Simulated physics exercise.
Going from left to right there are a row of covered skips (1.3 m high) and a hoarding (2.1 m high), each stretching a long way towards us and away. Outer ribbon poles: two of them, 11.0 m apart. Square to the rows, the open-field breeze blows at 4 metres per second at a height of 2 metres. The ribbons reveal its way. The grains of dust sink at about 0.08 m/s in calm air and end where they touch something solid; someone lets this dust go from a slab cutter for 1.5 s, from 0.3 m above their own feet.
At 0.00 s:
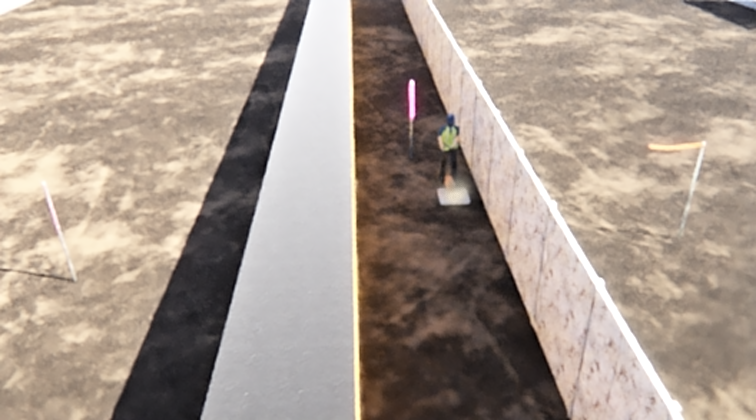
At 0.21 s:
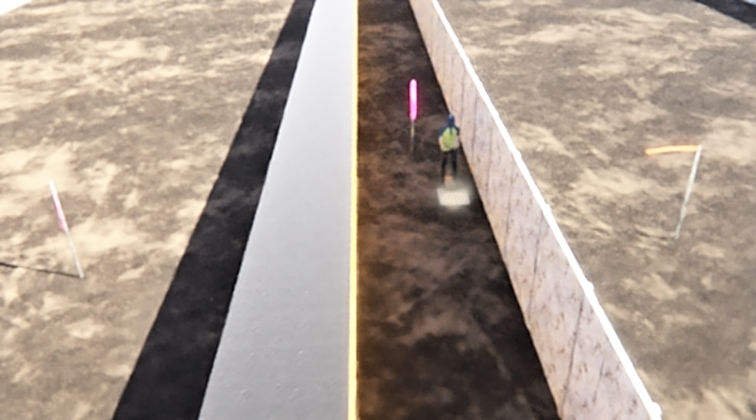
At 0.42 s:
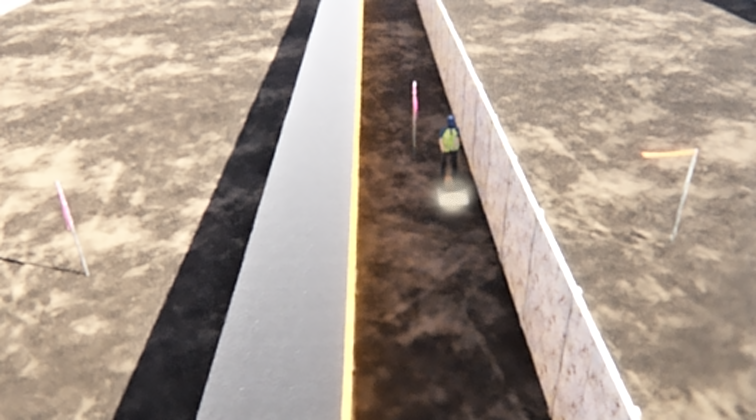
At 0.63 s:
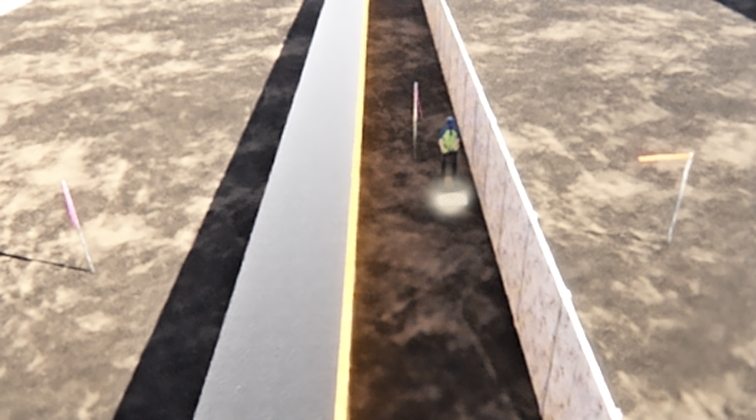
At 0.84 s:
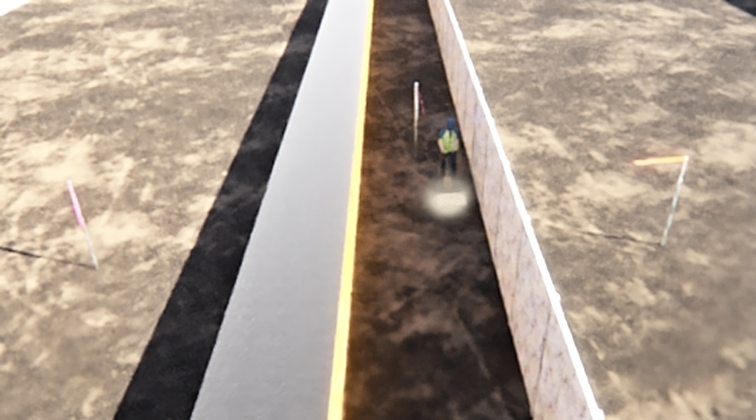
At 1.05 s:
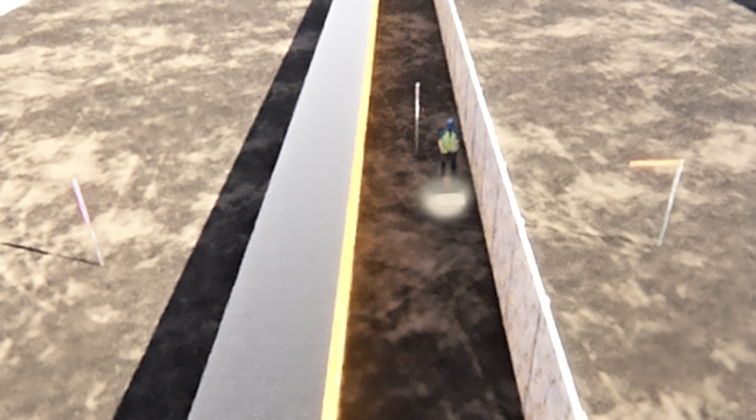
A worker in a yellow vest stands between two long rows as pale dust spreads slightly.
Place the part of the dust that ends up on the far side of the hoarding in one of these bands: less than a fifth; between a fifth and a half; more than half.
It is under a fifth.
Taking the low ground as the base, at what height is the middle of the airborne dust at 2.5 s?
Middle height: Approx. 0.2 m.
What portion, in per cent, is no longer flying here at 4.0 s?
I reckon it's close to 50 percent.
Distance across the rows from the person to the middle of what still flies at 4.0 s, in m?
It is around 1.0 m.
After 2.5 s, 0 % is beyond the hoarding; 23 % has touched down or left; the middle of what still flies is 0.2 m above the low ground, near (434, 199).
After 4.0 s, 0 % is beyond the hoarding; 52 % has touched down or left; the middle of what still flies is 0.2 m above the low ground, near (415, 198).
After 8.0 s, 0 % is beyond the hoarding; 77 % has touched down or left; the middle of what still flies is 0.5 m above the low ground, near (388, 186).
After 20.0 s, 0 % is beyond the hoarding; 89 % has touched down or left; the middle of what still flies is 1.0 m above the low ground, near (379, 164).
After 45.0 s, 0 % is beyond the hoarding; 98 % has touched down or left.
